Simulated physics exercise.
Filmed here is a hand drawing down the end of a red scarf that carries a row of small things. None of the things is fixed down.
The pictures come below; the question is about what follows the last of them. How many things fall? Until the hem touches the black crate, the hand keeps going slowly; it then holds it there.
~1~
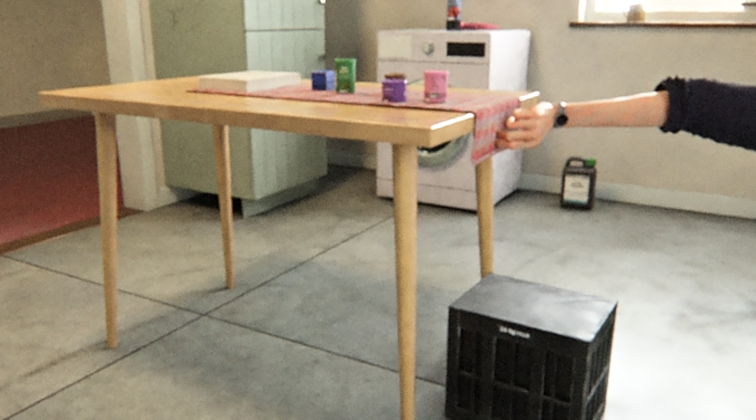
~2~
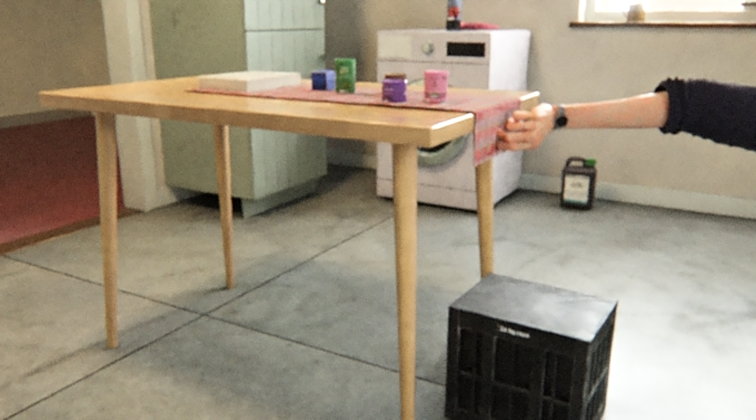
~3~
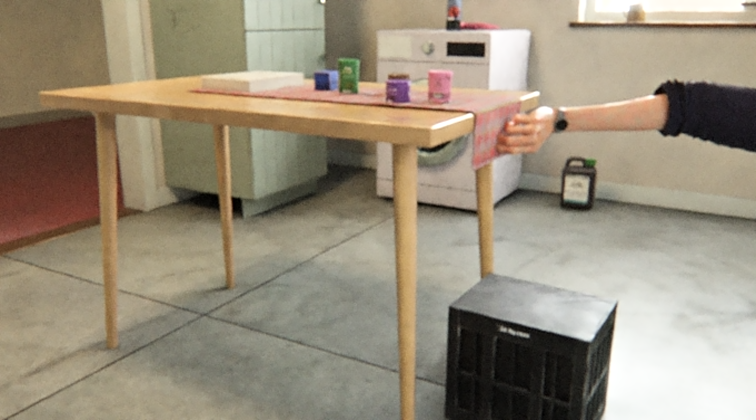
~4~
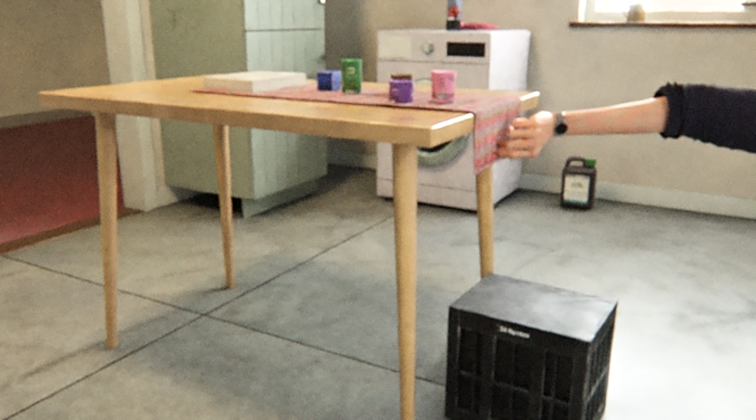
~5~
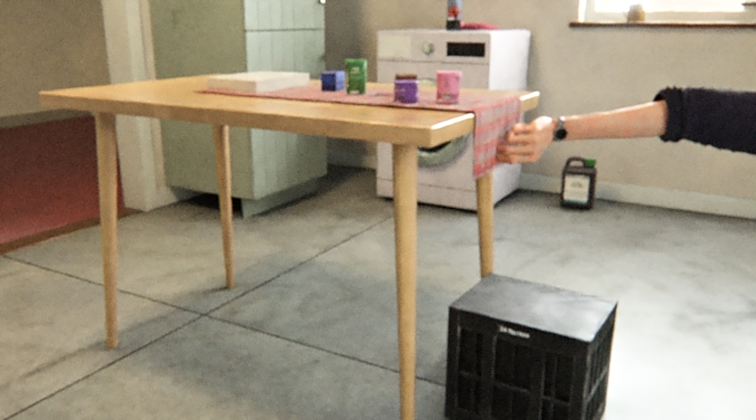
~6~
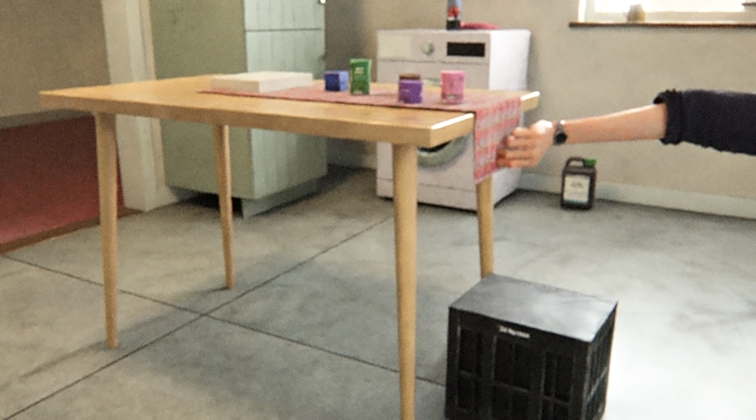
Three.
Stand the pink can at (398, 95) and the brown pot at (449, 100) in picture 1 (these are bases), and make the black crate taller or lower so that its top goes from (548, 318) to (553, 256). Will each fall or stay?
Here's what happens: The pink can remains aboard, the brown pot leaves its perch.
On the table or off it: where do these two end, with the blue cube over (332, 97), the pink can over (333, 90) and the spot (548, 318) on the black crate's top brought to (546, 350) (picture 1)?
The blue cube tumbles off, the pink can keeps its place on top.
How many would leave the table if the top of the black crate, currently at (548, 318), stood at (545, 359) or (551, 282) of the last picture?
The count comes out 4 and 2.
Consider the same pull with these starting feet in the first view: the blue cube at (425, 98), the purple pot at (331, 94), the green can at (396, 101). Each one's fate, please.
Note: Blue cube lost; purple pot kept on top; green can lost.
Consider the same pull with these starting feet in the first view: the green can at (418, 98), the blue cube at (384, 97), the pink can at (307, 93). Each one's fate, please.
So the green can leaves the top, the blue cube leaves the top, and the pink can stays aboard.
A little later, hem near (496, 232); pink can gone.
Next, hem near (495, 274); pink can and purple pot gone.
When it is over, hem on the crate; pink can, purple pot and brown pot gone. The answer is three.
